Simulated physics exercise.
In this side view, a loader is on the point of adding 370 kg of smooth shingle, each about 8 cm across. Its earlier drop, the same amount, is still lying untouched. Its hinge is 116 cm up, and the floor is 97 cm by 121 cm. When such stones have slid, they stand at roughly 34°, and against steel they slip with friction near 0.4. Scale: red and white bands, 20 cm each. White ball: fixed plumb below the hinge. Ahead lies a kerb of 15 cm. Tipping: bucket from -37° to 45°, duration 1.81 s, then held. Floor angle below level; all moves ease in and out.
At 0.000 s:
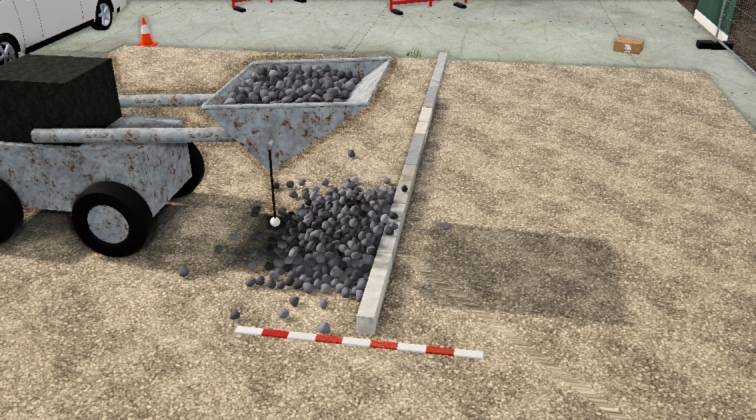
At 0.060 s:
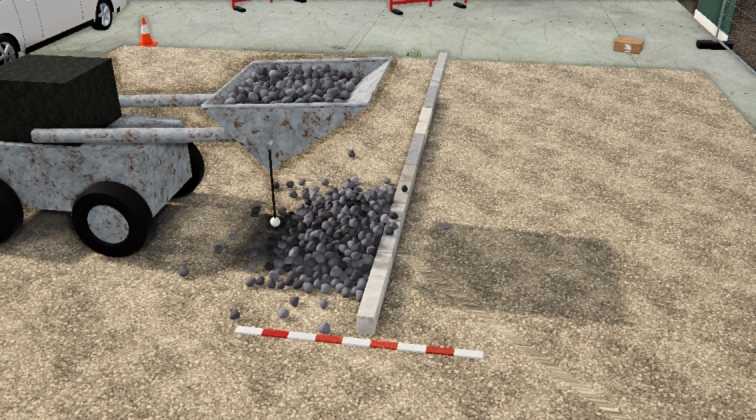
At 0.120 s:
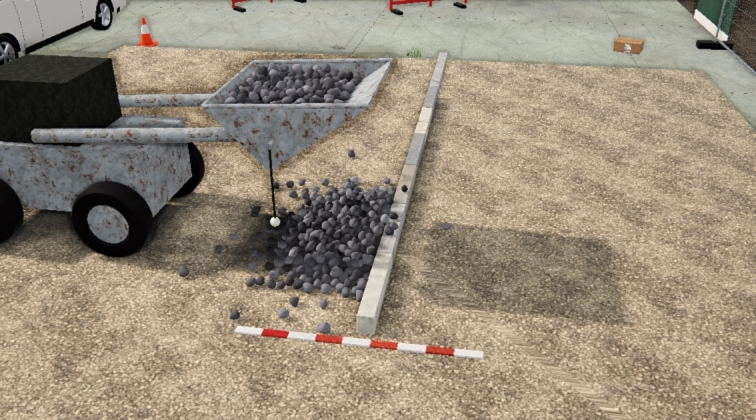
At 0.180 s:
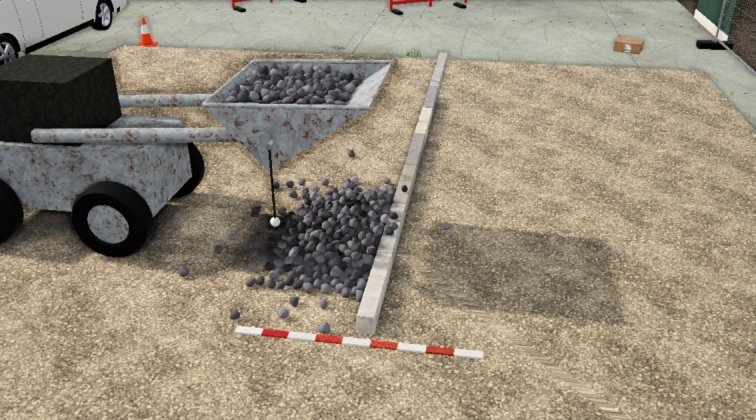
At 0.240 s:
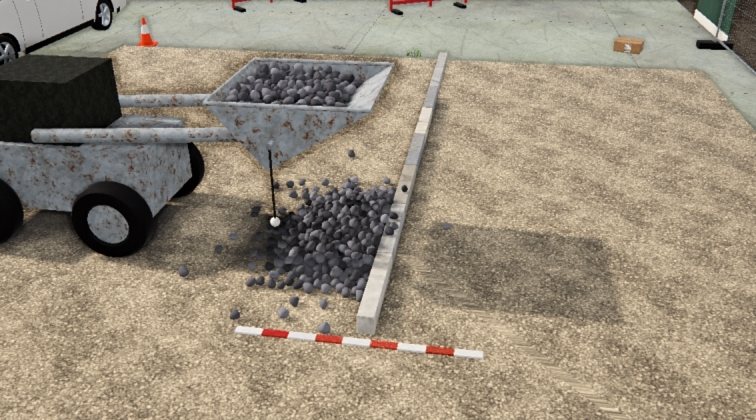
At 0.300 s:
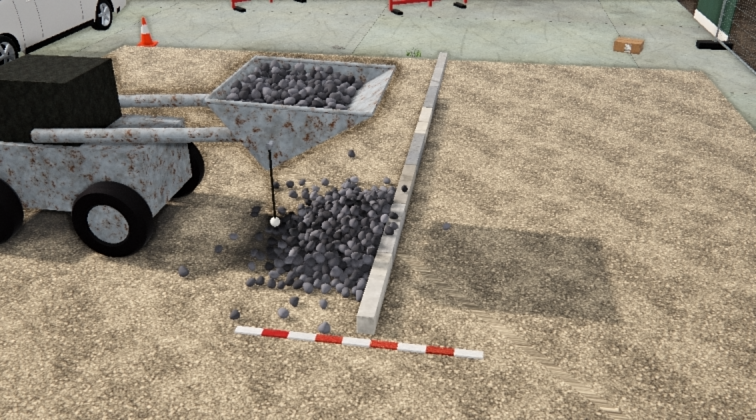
On a sandy gravel yard edged by pale paving, with a white vehicle and an orange cone behind, the view looks down from the side. A rusty grey loader with black wheels and a dark block stands at left, its bucket of grey stones above a loose heap beside a pale kerb, near a red-and-white strip. The bucket tilts very slightly, its stones barely shifting, while the heap, loader and camera stay still.
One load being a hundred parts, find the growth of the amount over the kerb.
A growth of about 57 parts in a hundred.
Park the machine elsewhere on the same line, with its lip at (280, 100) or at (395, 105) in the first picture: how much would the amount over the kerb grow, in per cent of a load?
About 0 and 90 per cent.
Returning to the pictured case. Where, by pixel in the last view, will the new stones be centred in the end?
They come to rest centred about (408, 235).
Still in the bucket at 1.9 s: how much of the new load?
Close to 10 per cent of the load.
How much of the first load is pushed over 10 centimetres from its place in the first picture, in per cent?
Roughly 5 % of them.
After 1.4 s the floor is at 32°; in per cent of one load, 96 in the bucket, 104 on this side of the kerb; the foremost stones are at (398, 218).
After 1.9 s the floor is at 45°; in per cent of one load, 12 in the bucket, 157 on this side of the kerb, 32 over the kerb; the foremost stones are at (473, 244).
After 2.3 s the floor is at 45°; in per cent of one load, 0 in the bucket, 148 on this side of the kerb, 52 over the kerb; the foremost stones are at (526, 245).
After 4.9 s the floor is at 45°; in per cent of one load, 0 in the bucket, 143 on this side of the kerb, 57 over the kerb; the foremost stones are at (569, 240). Net gain over the kerb, 57.
